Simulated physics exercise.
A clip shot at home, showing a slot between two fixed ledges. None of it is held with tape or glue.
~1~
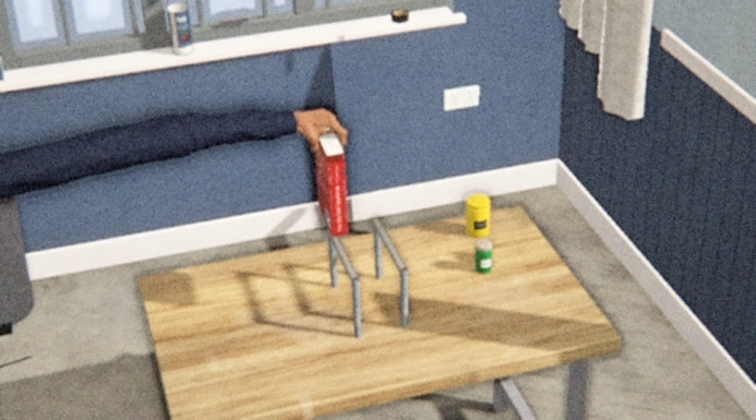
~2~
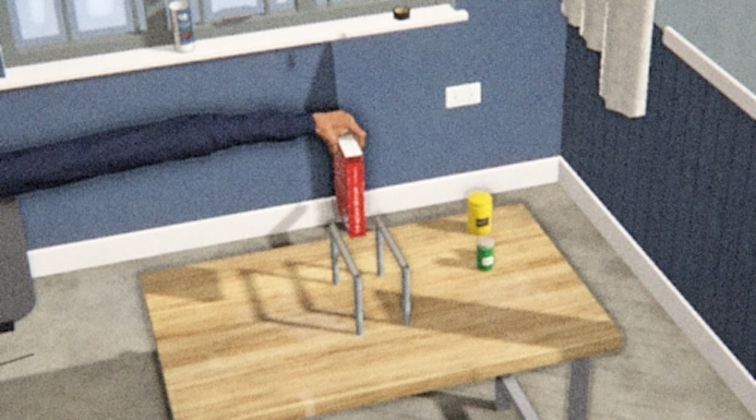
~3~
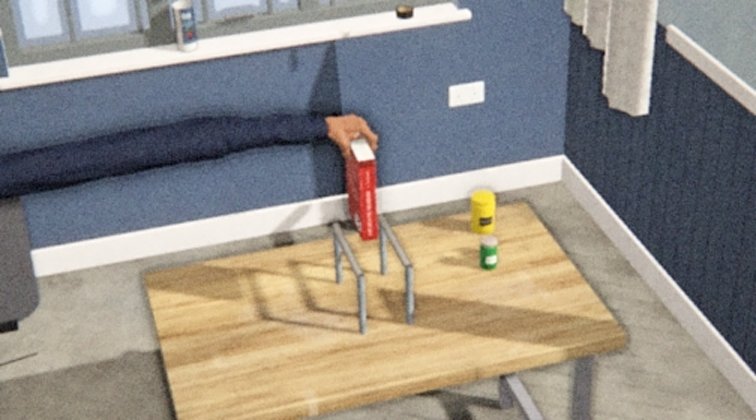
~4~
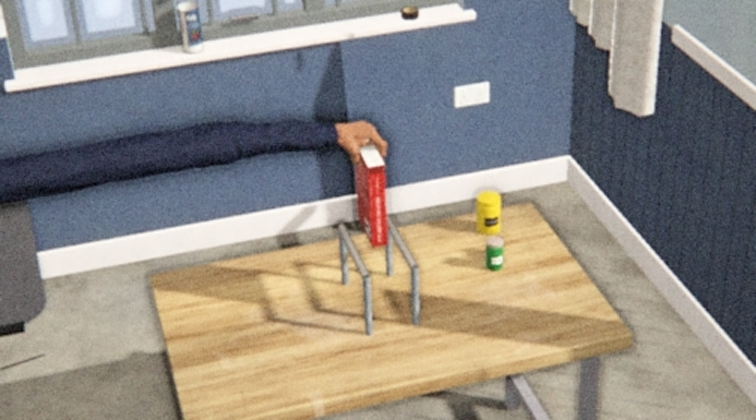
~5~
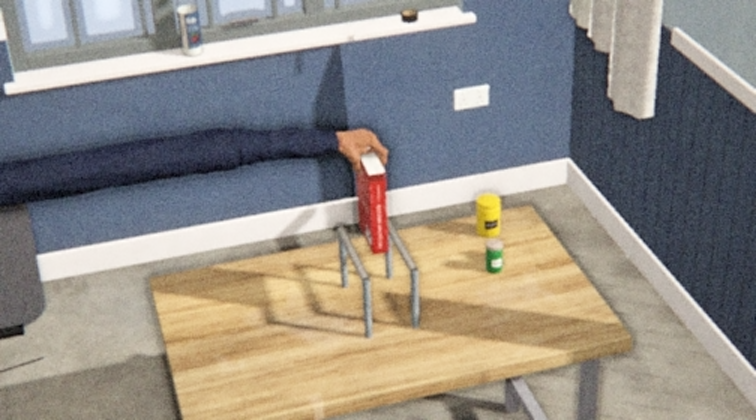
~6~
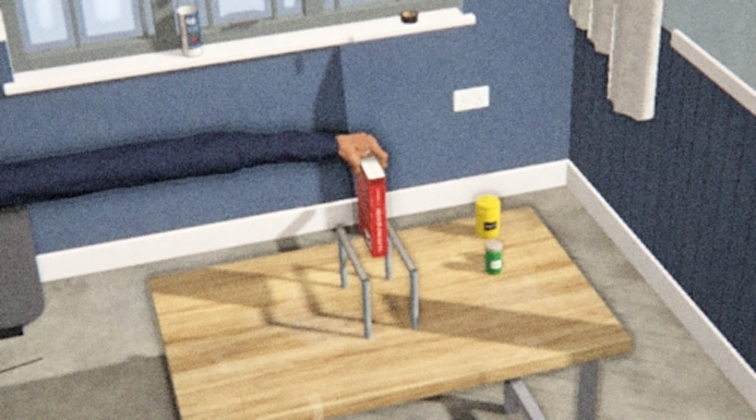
To begin with, an outstretched arm in a dark sleeve grips a red book upright at the back of a wooden table, near two metal stands, with yellow and green containers to the right. The hand moves the book a short way right, then lowers it slightly and holds it nearly still.
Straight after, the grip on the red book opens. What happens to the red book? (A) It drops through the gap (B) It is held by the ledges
A.
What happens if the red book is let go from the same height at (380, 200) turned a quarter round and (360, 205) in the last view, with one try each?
First try: It stays on top; second try: It goes down the gap.
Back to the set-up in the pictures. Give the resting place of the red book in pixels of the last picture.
At about (375, 272).
Then, 0.20 s after the last picture, red book slid a little near (372, 219).
Then, 0.30 s after the last picture, red book slid about its own width near (374, 265).
Then, 0.40 s after the last picture, red book slid about its own width near (375, 271).
At rest, moved from the start, red book; the other 2 in place. Seen from the same camera at the end, red book near (375, 272). The book goes down the gap.
